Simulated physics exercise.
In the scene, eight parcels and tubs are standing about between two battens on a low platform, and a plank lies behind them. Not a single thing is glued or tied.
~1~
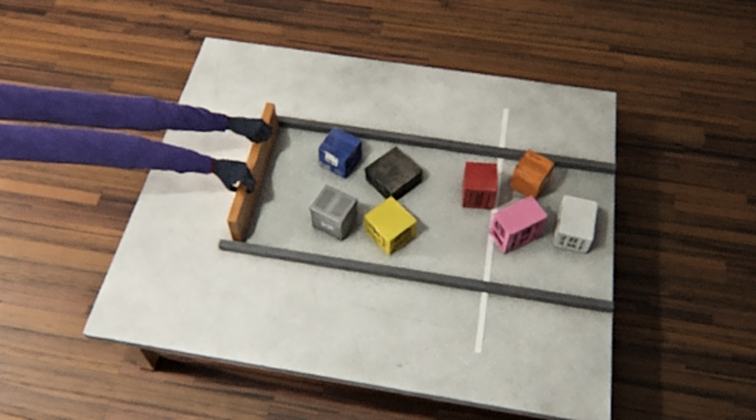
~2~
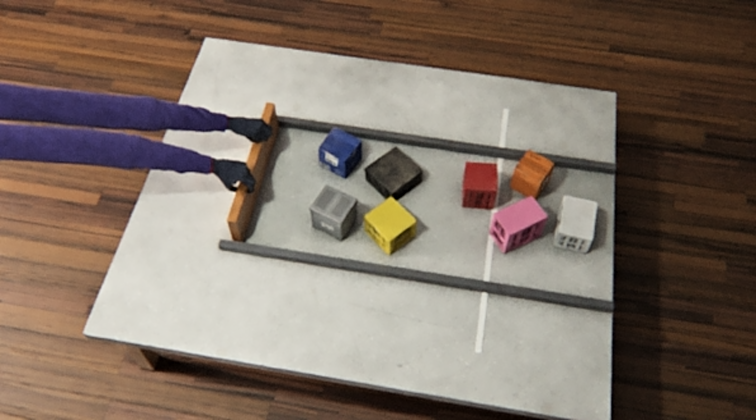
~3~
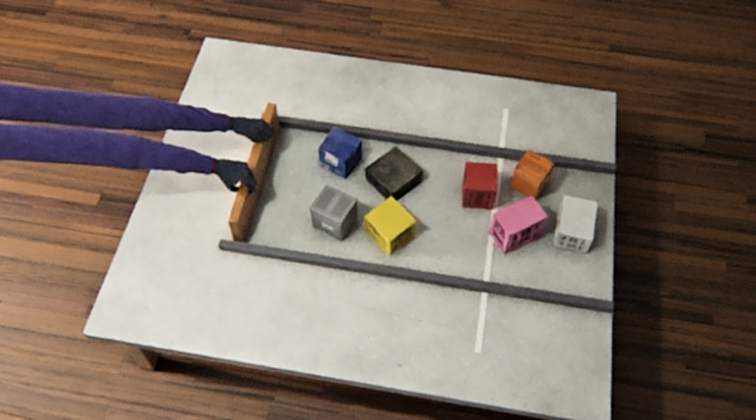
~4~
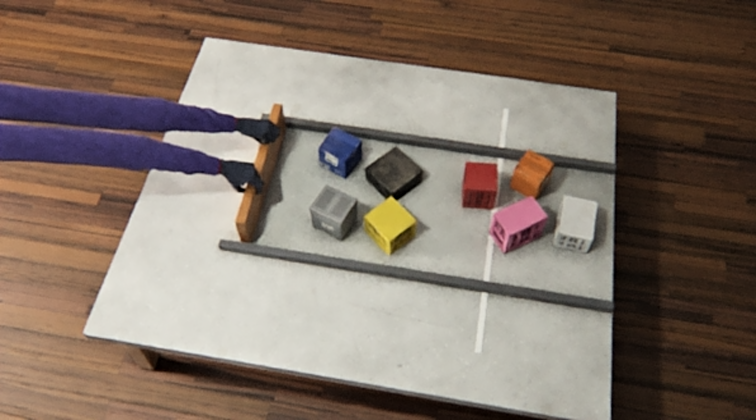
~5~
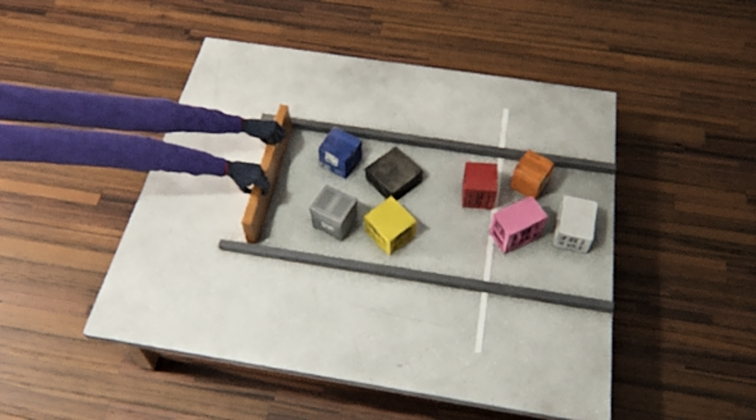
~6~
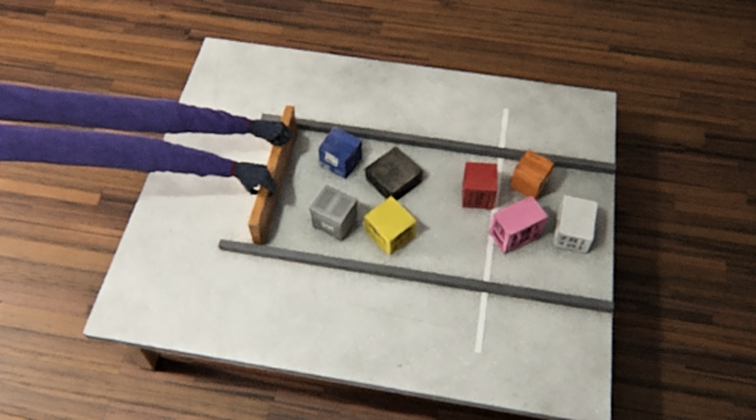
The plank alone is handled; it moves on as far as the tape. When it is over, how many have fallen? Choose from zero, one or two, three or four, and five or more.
When it is over, zero have fallen.
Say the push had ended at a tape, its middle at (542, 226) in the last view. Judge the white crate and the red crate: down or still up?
In this case the white crate ends up down and the red crate rests in place.
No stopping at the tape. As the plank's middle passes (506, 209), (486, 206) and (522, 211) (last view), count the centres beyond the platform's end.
0, 0, 1.
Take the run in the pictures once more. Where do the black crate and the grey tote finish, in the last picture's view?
Black crate at about (523, 216), grey tote at about (510, 249).
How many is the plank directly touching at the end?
Looks like 3 of them, all told.
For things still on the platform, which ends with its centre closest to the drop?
That's the white crate.
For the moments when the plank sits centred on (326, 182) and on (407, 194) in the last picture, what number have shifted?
Moved so far: 2, later 5.
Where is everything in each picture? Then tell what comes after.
The first frame shows white crate (575, 224); orange parcel (532, 175); pink crate (518, 225); plank (255, 171); tape (494, 219).
The second frame shows orange parcel (532, 175); yellow crate (390, 226).
The third frame shows pink crate (518, 225); blue parcel (340, 153).
The fourth frame shows white crate (575, 224); red crate (480, 186).
The fifth frame shows orange parcel (532, 175); grey tote (334, 213).
The sixth frame shows white crate (575, 224); orange parcel (532, 175); pink crate (518, 225); plank (275, 174); tape (494, 219).
Soon after, none off yet; white crate at rest near (575, 224); orange parcel at rest near (532, 175); pink crate at rest near (518, 225).
In the end, the number that fall off is zero.
